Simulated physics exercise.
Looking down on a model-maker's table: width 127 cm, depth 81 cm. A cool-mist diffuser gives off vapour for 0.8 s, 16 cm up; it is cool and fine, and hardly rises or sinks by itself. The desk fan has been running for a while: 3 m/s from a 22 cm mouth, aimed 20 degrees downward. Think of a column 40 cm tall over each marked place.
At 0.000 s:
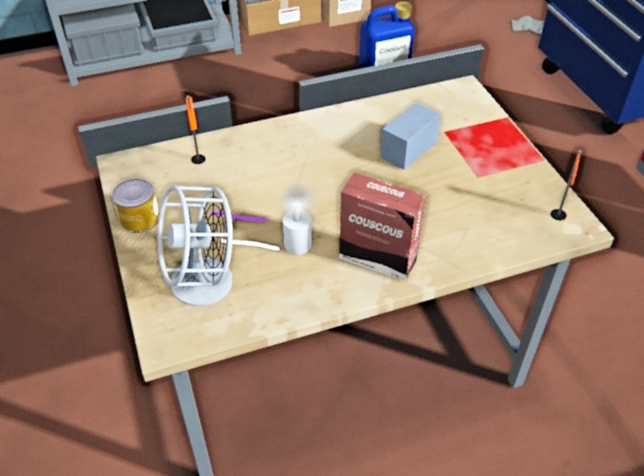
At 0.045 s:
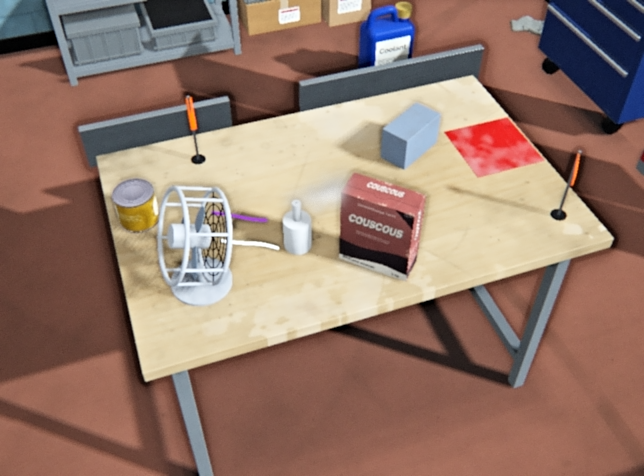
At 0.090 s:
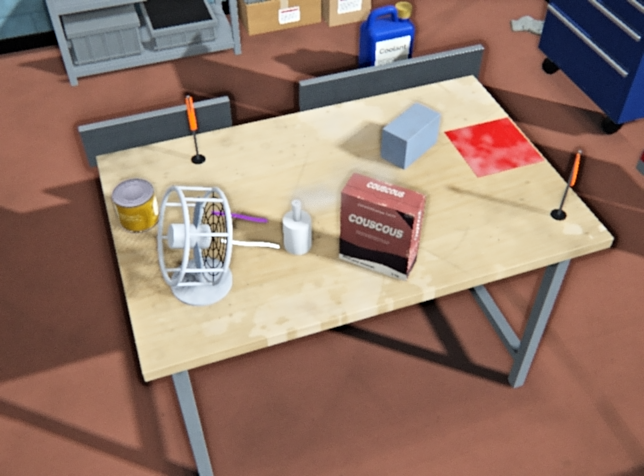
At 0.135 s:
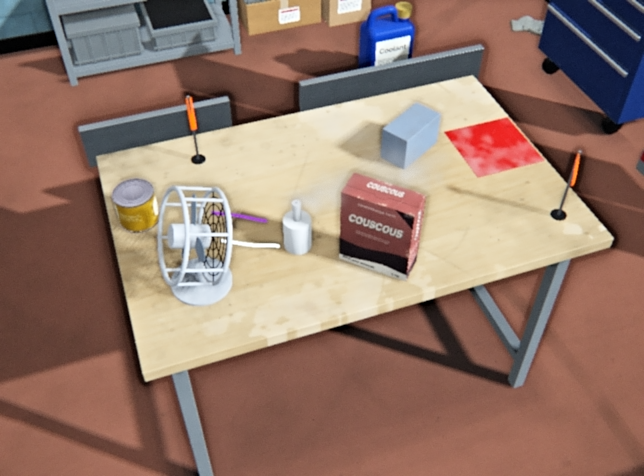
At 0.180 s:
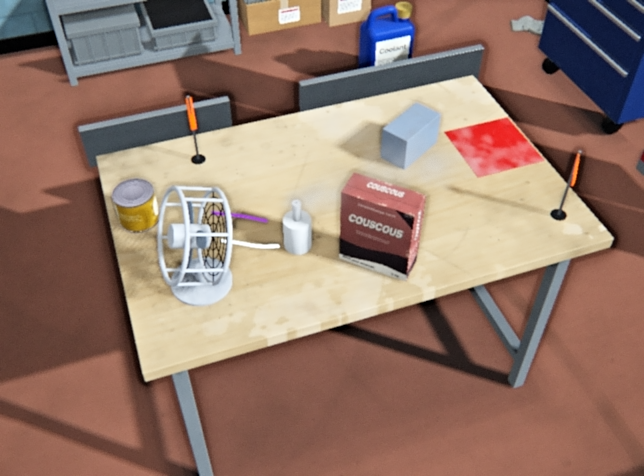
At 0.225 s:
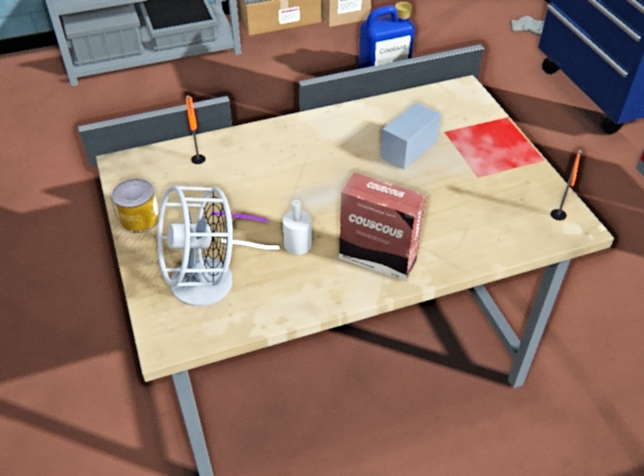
The video shows a desk fan, a small white diffuser, a couscous box, a block and a red spot on a table, as faint pale vapour above the diffuser drifts rightward behind the box and everything else stays almost still.
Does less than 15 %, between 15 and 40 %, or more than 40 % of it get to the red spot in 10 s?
It is more than 40 % that passes there.
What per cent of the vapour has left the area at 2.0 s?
Near 90 %.
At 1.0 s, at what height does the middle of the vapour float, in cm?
About 12 cm.
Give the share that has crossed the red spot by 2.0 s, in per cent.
Near 70 %.
By 1.0 s, 42 % is gone from the area; 62 % has passed over the red spot, and the middle of the rest is near (536, 124).
By 2.0 s, 91 % is gone from the area; 68 % has passed over the red spot.
By 4.0 s, 99 % is gone from the area; 69 % has passed over the red spot.
By 10.0 s, 100 % is gone from the area; 69 % has passed over the red spot.
